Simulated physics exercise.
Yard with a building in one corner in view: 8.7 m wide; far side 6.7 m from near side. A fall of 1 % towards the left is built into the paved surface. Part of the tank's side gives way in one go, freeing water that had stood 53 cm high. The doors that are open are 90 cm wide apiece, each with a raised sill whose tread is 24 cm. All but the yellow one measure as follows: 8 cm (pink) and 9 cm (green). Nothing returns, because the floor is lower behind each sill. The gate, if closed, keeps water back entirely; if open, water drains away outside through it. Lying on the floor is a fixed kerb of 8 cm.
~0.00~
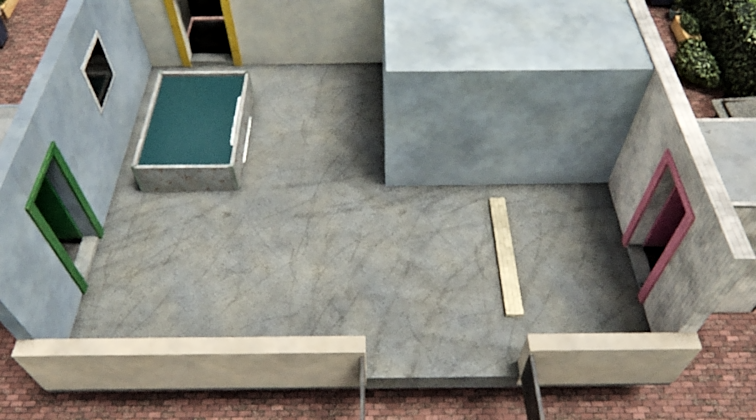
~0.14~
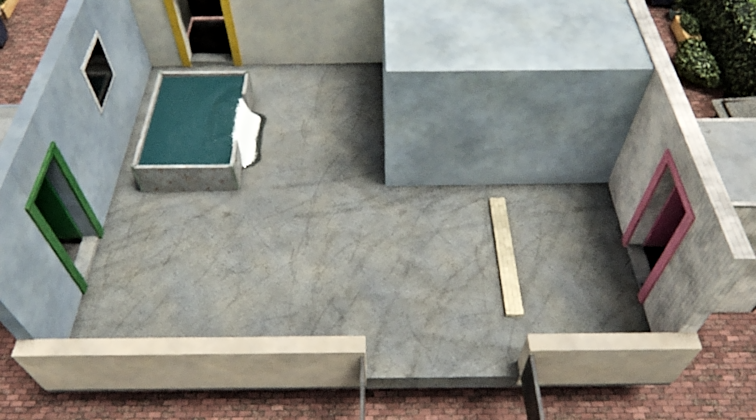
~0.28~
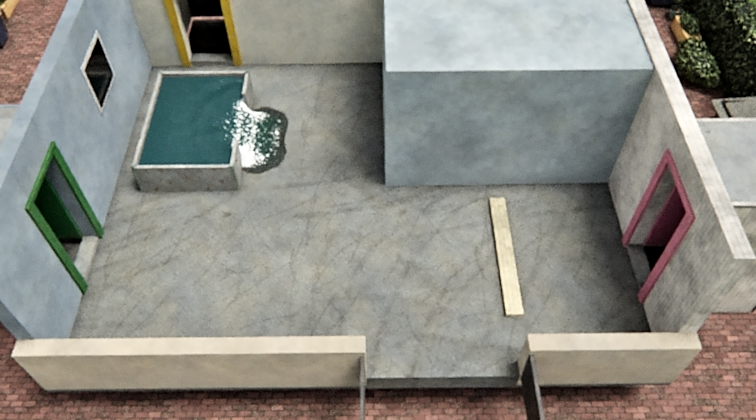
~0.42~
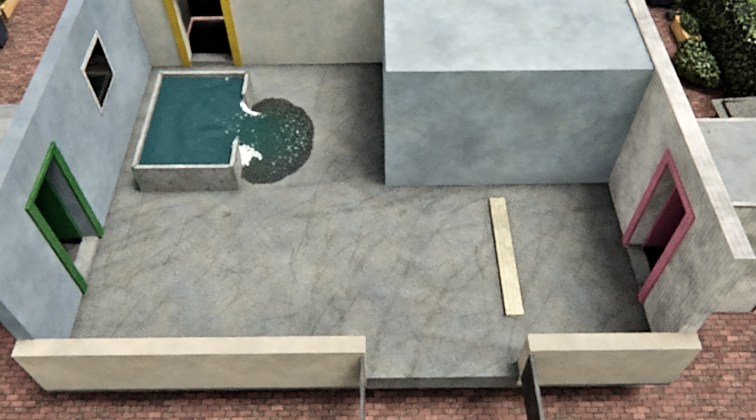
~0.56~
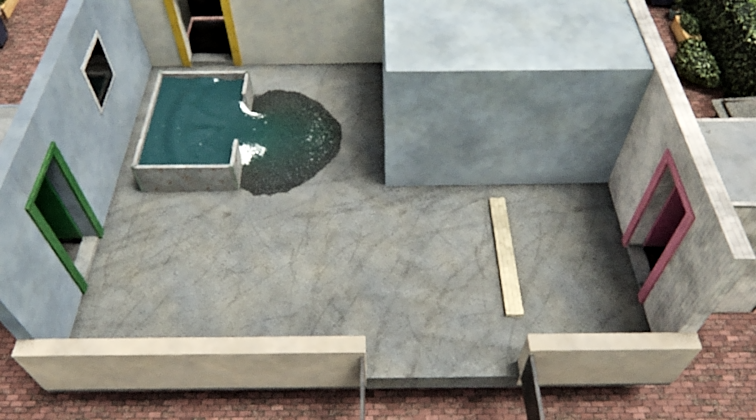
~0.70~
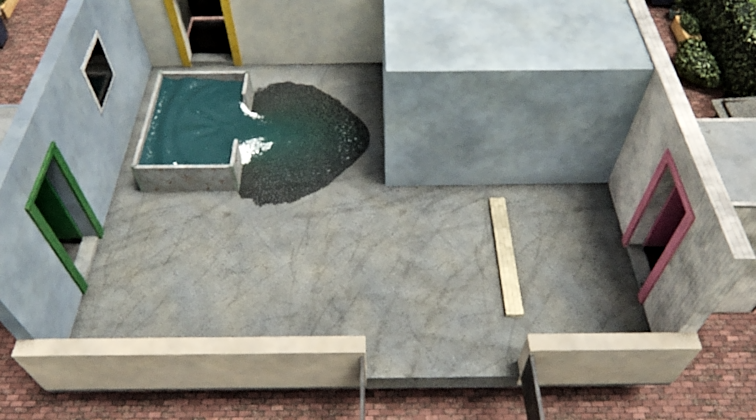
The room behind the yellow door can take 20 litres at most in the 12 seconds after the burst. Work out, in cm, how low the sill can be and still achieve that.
It can be no lower than about 8 cm.
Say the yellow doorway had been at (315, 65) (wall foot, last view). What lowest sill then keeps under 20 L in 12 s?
9.0 cm.
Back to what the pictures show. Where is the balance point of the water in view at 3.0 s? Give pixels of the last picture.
Roughly (278, 143).
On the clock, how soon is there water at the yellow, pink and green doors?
Arrival: Yellow 3.6 s, pink not in the 12 s, green 7.0 s.
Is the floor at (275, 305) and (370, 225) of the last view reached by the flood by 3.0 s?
I'd call the first spared by the flood and the second touched by the flood.
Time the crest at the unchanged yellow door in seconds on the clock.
Peak time: Around 9.0 s.
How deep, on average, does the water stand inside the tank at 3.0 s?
It averages near 24 cm.
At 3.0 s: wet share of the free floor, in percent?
Approximately 35 % of the floor.
After 1.4 s water covers 20 % of the floor, deepest (28 cm) near (254, 140); it has not reached the yellow door.
After 3.0 s water covers 35 % of the floor, deepest (24 cm) near (378, 69); it has not reached the yellow door.
After 12.0 s water covers 75 % of the floor, deepest (12 cm) near (151, 73); 9 cm at the yellow door, 3 litres in over its 11 cm sill.
At the yellow door as built, the water arrived by 3.6 s and peaked near 12 cm at 9.0 s.
Run again over the same 12 s with other heights there, 34 litres in over 7 cm, 9 litres over 9.5 cm. The limit of 20 litres is kept from about 8 cm up.
